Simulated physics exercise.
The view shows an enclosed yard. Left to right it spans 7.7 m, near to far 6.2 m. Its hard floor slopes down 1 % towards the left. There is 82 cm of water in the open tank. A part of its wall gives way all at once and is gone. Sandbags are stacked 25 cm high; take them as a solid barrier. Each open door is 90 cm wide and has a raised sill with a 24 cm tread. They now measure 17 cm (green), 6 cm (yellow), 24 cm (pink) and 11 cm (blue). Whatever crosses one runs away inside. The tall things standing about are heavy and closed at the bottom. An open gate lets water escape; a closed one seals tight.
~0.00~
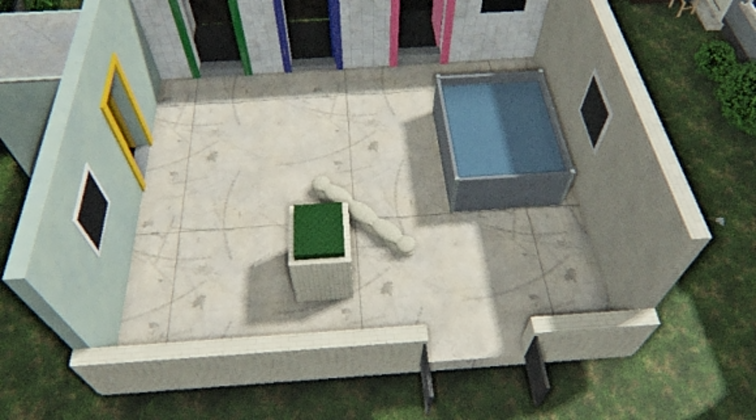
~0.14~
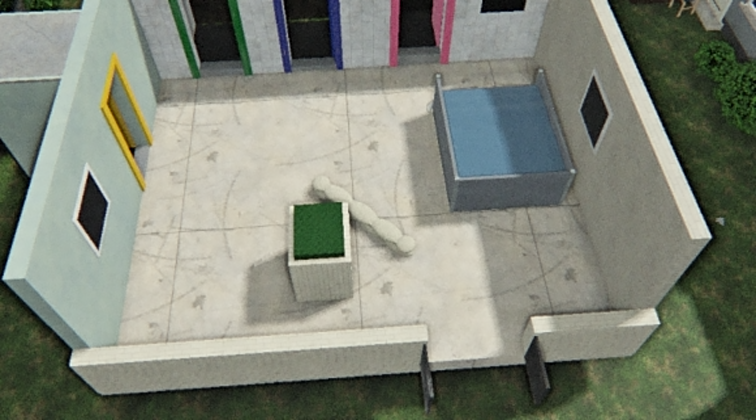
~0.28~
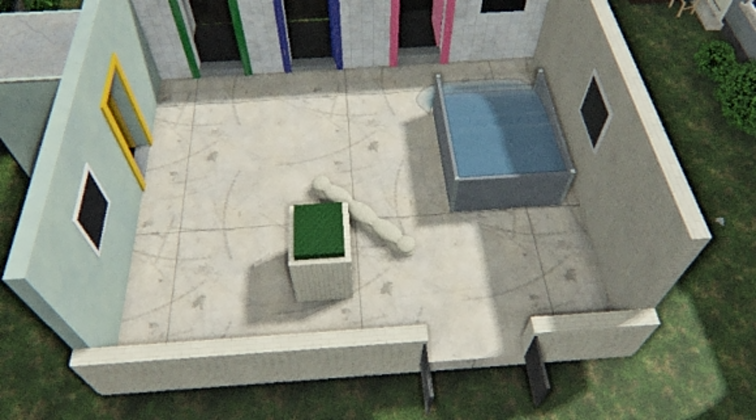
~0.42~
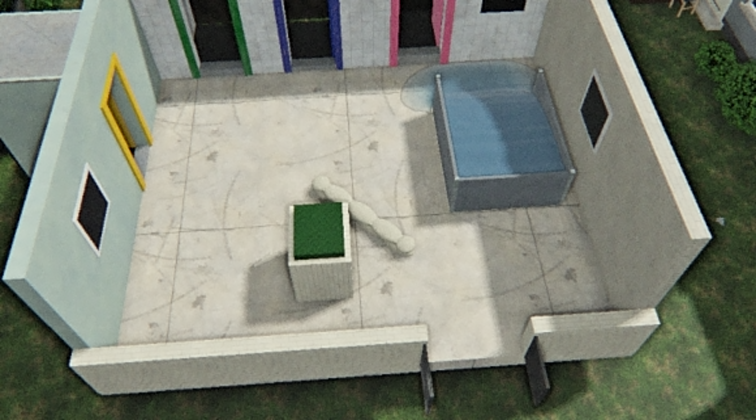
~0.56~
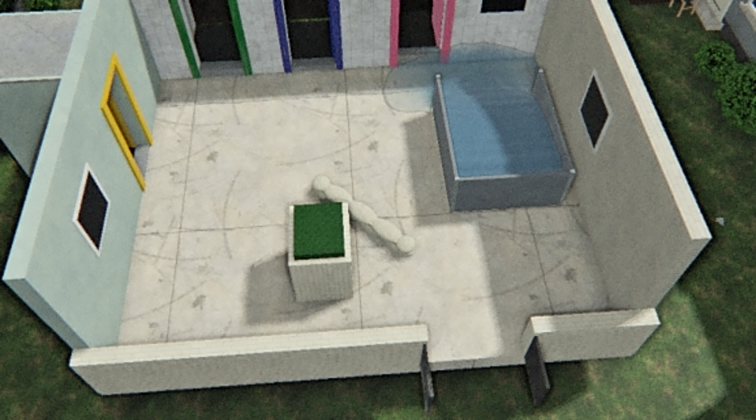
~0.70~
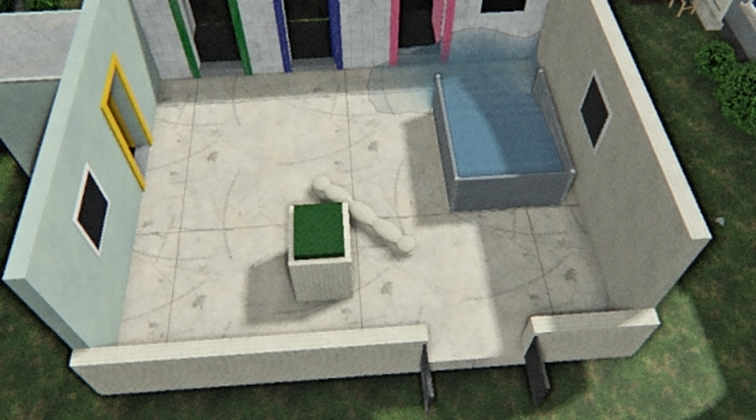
The clip shows a walled yard from above, with an open tank of water at the right, a grass-topped block and a row of sandbags; water pours from the tank's far side and spreads toward the back wall and leftward.
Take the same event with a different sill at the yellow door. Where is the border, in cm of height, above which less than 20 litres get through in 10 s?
Some 16 cm above the ground.
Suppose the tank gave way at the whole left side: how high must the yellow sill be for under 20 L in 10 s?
About 29 cm.
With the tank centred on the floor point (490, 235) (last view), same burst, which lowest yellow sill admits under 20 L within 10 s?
Then roughly 15 cm.
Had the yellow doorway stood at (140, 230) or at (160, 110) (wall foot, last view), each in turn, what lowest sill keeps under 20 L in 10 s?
About 8.5 and 22 cm.
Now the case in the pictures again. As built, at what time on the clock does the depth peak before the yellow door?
At about 4.0 s.
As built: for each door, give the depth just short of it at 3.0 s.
Depths in cm: Green 6, yellow 10, pink 28, blue 11.
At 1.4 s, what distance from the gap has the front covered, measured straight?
About 4.2 m.
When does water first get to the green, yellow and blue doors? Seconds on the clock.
Green 1.8 s, yellow 2.8 s, blue 1.1 s.
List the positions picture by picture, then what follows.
In the first frame, the open tank at (501, 125) is whole and still, 82 cm deep; the yellow door at (130, 129) is dry.
In the second frame, water pours out on the far side and has run 0.3 m, to a hidden place; about 10 cm deep outside, 82 cm at the back.
In the third frame, water pours out on the far side and has run 0.7 m, to a hidden place; about 13 cm deep outside, 82 cm at the back.
In the fourth frame, water pours out on the far side and has run 1.3 m, to (451, 64); about 12 cm deep outside, 81 cm at the back.
In the fifth frame, the gap is on the far side, the front 1.5 m out at (399, 65); the back of the open tank holds 73 cm.
In the sixth frame, the gap is on the far side, the front 1.8 m out at (376, 67); the back of the open tank holds 69 cm; the yellow door at (130, 129), 6.5 m from the gap, is still 4.5 m from the nearest water.
After 1.4 s water covers 10 % of the floor, deepest (64 cm) near (528, 60); it has not reached the yellow door.
After 3.0 s water covers 45 % of the floor, deepest (32 cm) near (504, 99); 10 cm at the yellow door, 0 litres in over its 6 cm sill.
After 10.0 s water covers 90 % of the floor, deepest (14 cm) near (131, 266); 12 cm at the yellow door, 192 litres in over its 6 cm sill.
At the yellow door as built, the water arrived by 2.9 s and peaked near 19 cm at 4.0 s.
With a sill of 14.5 cm, 37 litres would have come in within the 10 s; with 19.5 cm, 4 litres. So under 20 litres takes about 16 cm.
